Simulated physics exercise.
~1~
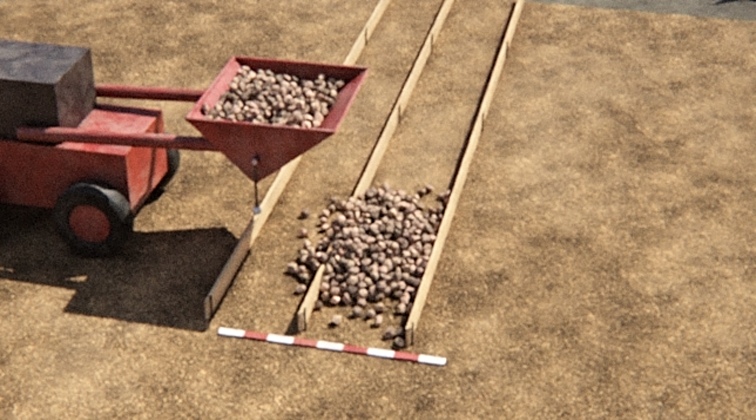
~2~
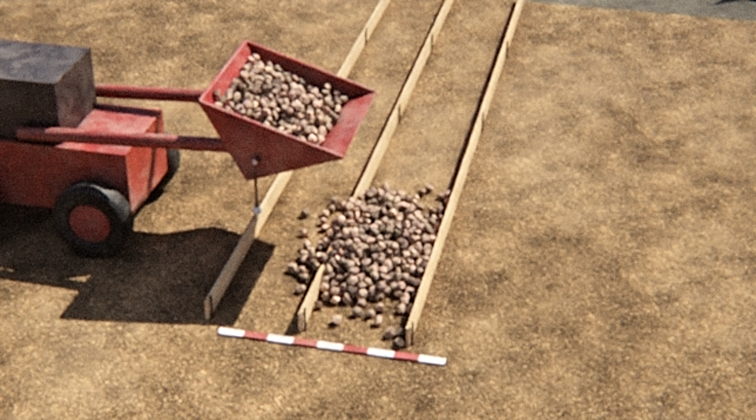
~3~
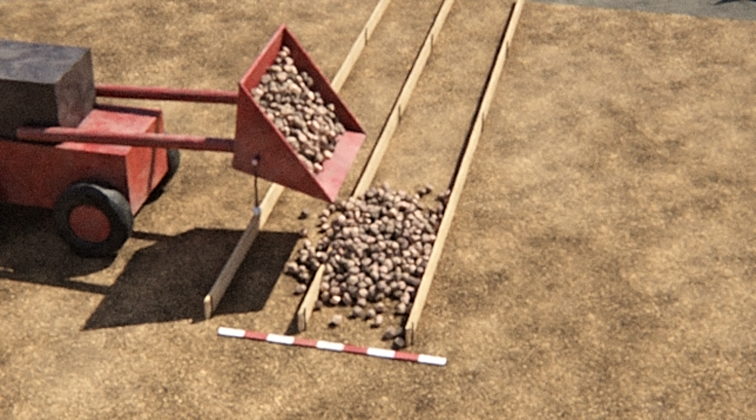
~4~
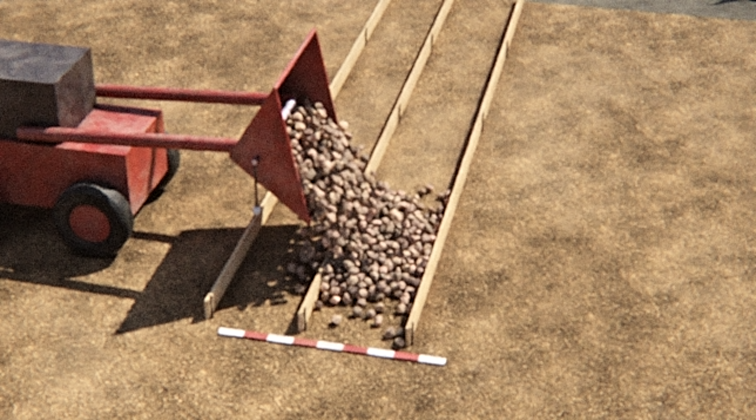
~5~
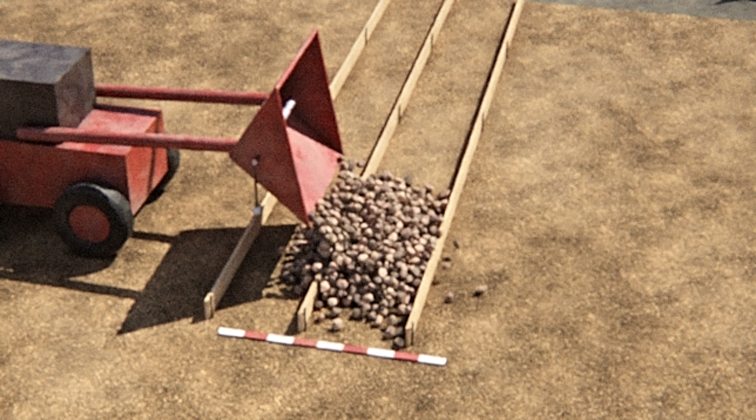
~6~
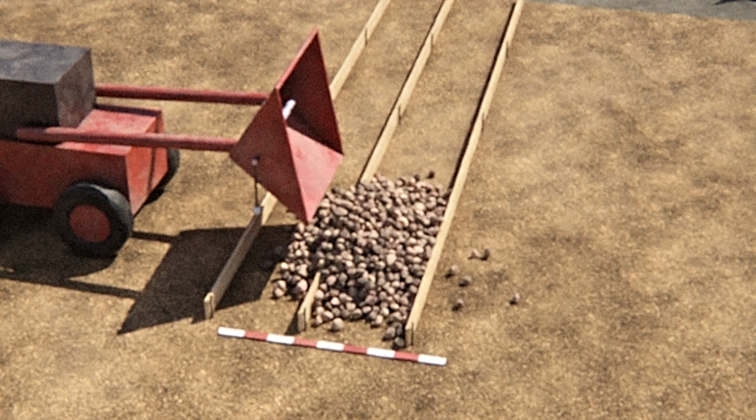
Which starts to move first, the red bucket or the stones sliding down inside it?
The red bucket starts to move first, tipping to the right. The stones begin to slide down only after it has tilted further.
